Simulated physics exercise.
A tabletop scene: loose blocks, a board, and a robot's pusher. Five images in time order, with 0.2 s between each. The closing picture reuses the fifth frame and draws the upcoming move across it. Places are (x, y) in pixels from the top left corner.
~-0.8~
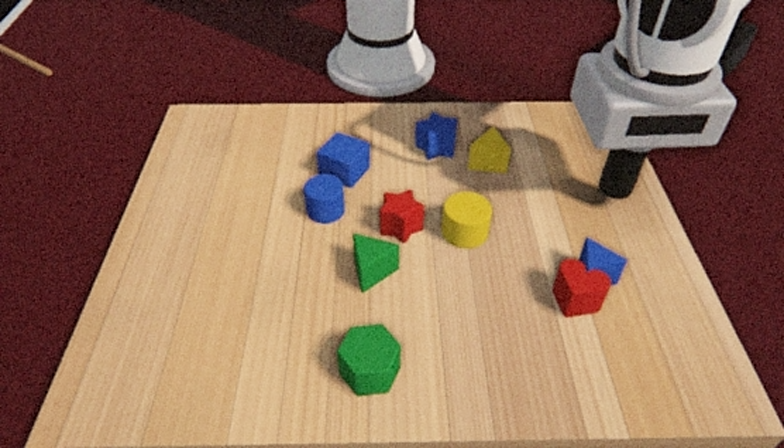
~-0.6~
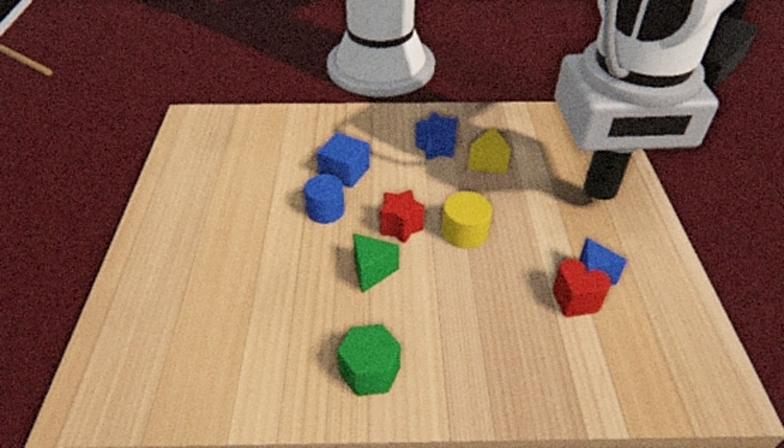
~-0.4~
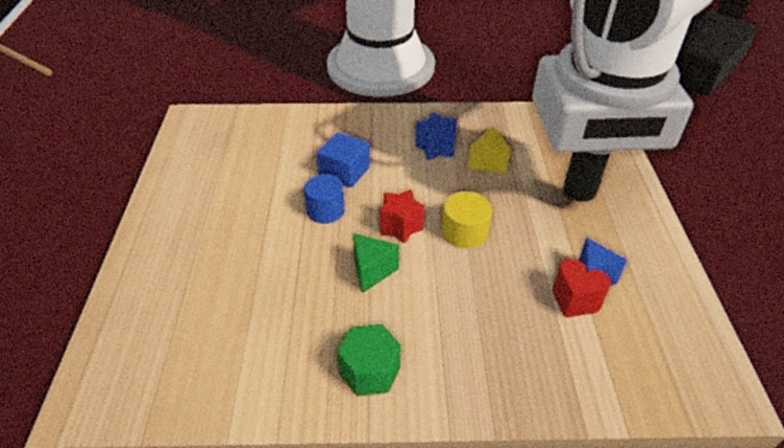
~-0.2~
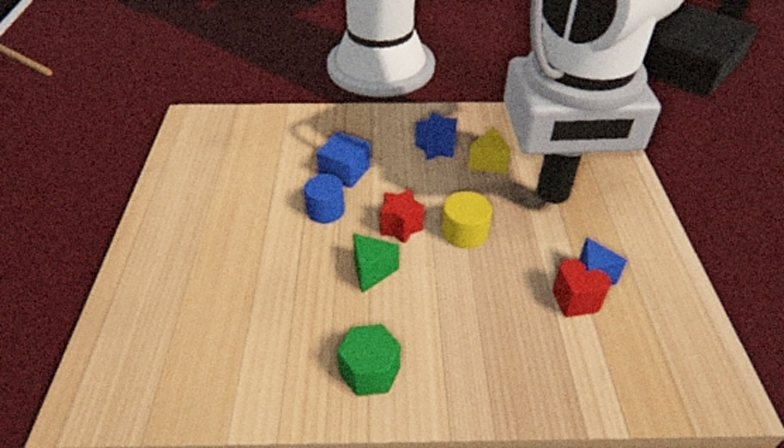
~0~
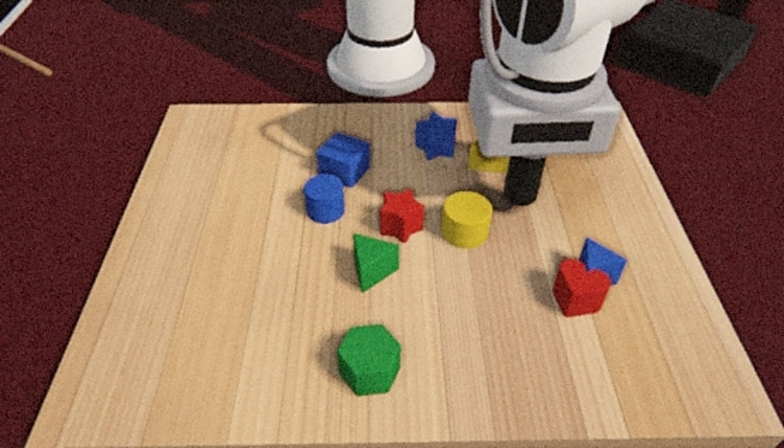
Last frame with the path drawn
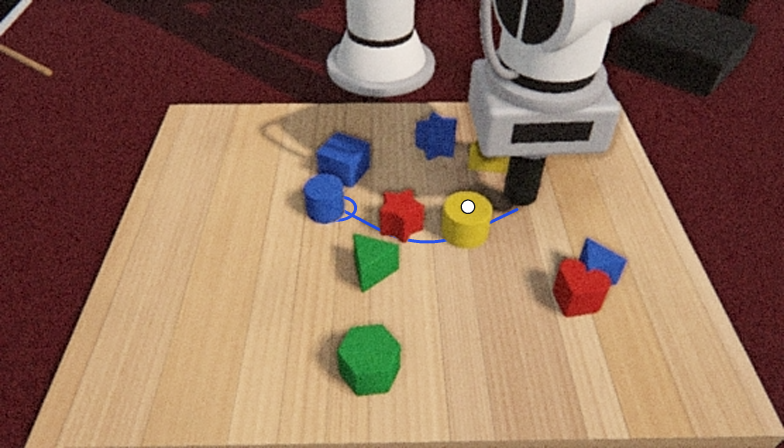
At the start, a robot arm's dark pusher stands near the right side of a wooden board scattered with red, blue, green and yellow blocks. The arm slides steadily left, passing in front of the yellow block near the back, to just beside the yellow cylinder, while the blocks stay still.
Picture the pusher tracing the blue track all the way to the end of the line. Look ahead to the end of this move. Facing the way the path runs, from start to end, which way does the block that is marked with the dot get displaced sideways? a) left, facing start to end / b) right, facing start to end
Choice a: Left, facing start to end.
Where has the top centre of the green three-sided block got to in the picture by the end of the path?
The green three-sided block ends near (346, 266).
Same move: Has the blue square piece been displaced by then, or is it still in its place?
It shifts position.
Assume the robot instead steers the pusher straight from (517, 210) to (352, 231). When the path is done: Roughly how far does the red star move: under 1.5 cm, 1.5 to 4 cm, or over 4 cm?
Displaced more than 4 cm.
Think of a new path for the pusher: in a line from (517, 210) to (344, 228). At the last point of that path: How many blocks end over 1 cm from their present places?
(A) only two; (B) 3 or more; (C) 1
The one that fits is A, only two.
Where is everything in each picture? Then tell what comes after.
In the first picture, pusher's lower end at (615, 189); blue cylinder at (323, 186); blue square piece at (343, 147); green three-sided block at (371, 248); red star at (401, 203); yellow cylinder at (468, 207).
In the second picture, pusher at (600, 190); blocks still.
In the third picture, pusher at (579, 192); blocks still.
In the fourth picture, pusher at (553, 194); blocks still.
In the fifth picture, pusher at (520, 196); blue cylinder at (323, 186); blue square piece at (343, 147); green three-sided block at (371, 248); red star at (401, 203); yellow cylinder at (468, 207).
Drawn move, from (517, 210) by way of (462, 235) and (395, 236) to (339, 208); the dot is on the yellow cylinder.
The first path, step by step. One third of the way, pusher at (464, 222); red star at (397, 202); yellow cylinder at (427, 223).
Two thirds of the way, pusher at (395, 223); green three-sided block at (346, 266), turned 35° clockwise; red star at (367, 192), turned 50° clockwise; yellow cylinder at (373, 238).
At the end, pusher at (338, 195); blue cylinder at (298, 174); blue square piece at (342, 138); green three-sided block at (346, 266), turned 35° clockwise; red star at (333, 163), turned 110° clockwise; yellow cylinder at (371, 238).
